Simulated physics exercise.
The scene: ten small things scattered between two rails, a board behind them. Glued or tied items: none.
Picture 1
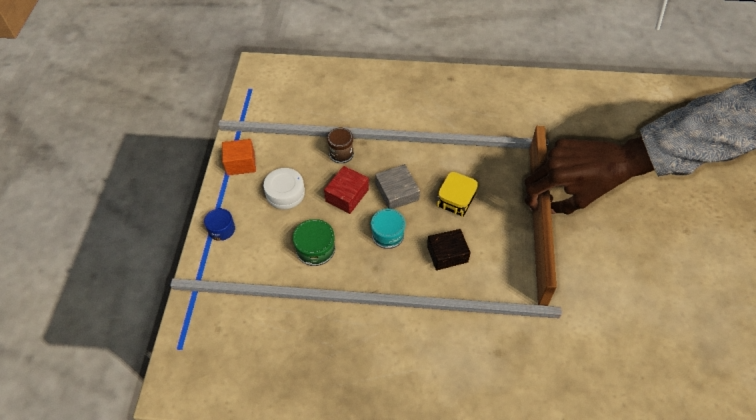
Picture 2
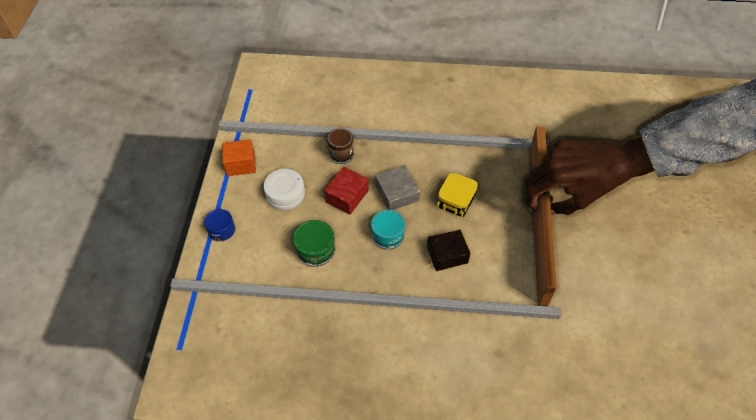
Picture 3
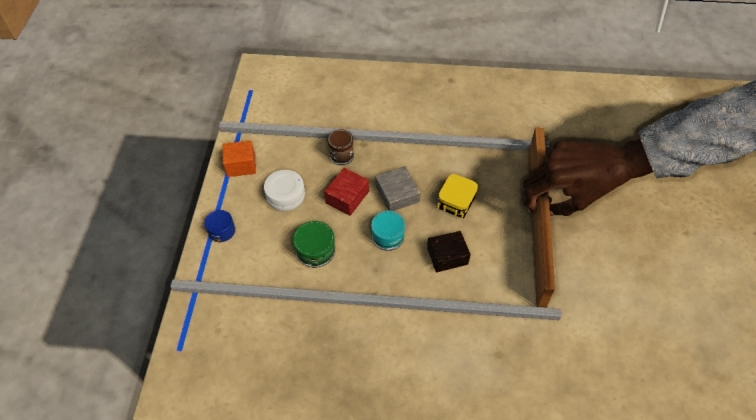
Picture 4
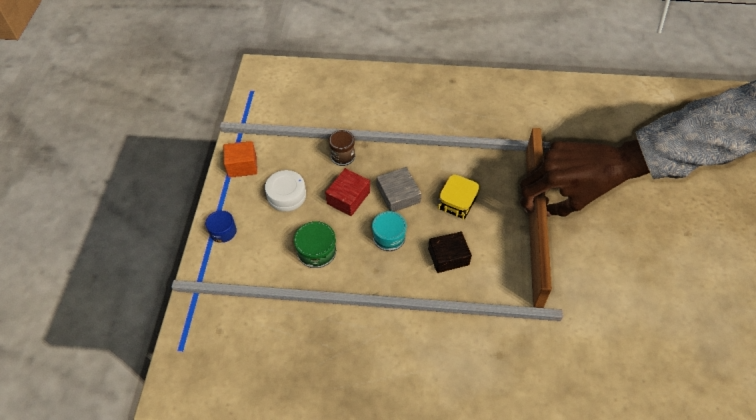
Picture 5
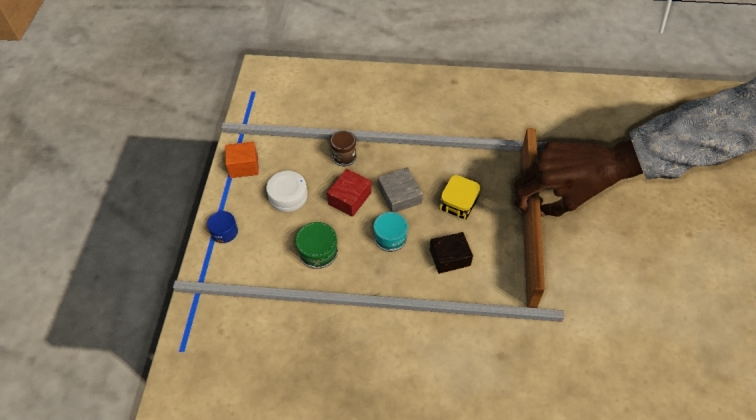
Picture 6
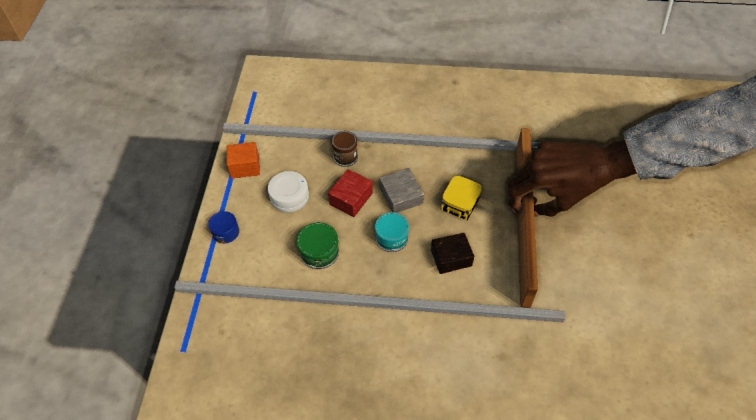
A hand held a wooden board upright between two grey rails, behind ten small colourful blocks and tubs, then slid it slightly left while the scattered things stayed where they were.
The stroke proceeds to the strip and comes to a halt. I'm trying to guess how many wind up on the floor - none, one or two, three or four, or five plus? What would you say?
I would say five plus.
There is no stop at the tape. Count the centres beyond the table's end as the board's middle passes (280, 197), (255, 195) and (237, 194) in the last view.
1; 4; 6.
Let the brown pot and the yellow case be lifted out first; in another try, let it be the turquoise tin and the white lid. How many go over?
First 5, second 5.
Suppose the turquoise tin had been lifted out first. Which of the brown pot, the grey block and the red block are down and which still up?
Brown pot still up, grey block down, red block down.
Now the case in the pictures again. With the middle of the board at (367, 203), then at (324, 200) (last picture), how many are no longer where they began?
At the first spot 7, then 8.
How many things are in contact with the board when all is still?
The figure is 4.
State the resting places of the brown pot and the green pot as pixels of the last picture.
Brown pot: About (225, 141); green pot: About (185, 258).
A little later, none off yet; blue tub at rest near (224, 228); orange block at rest near (243, 160); white lid at rest near (289, 192).
Next, none off yet; blue tub at rest near (224, 228); orange block at rest near (243, 160); white lid shifted well along near (204, 195).
When it is over, the number that fall off is five or more; down, grey block, turquoise tin, red block, white lid, orange block and blue tub.
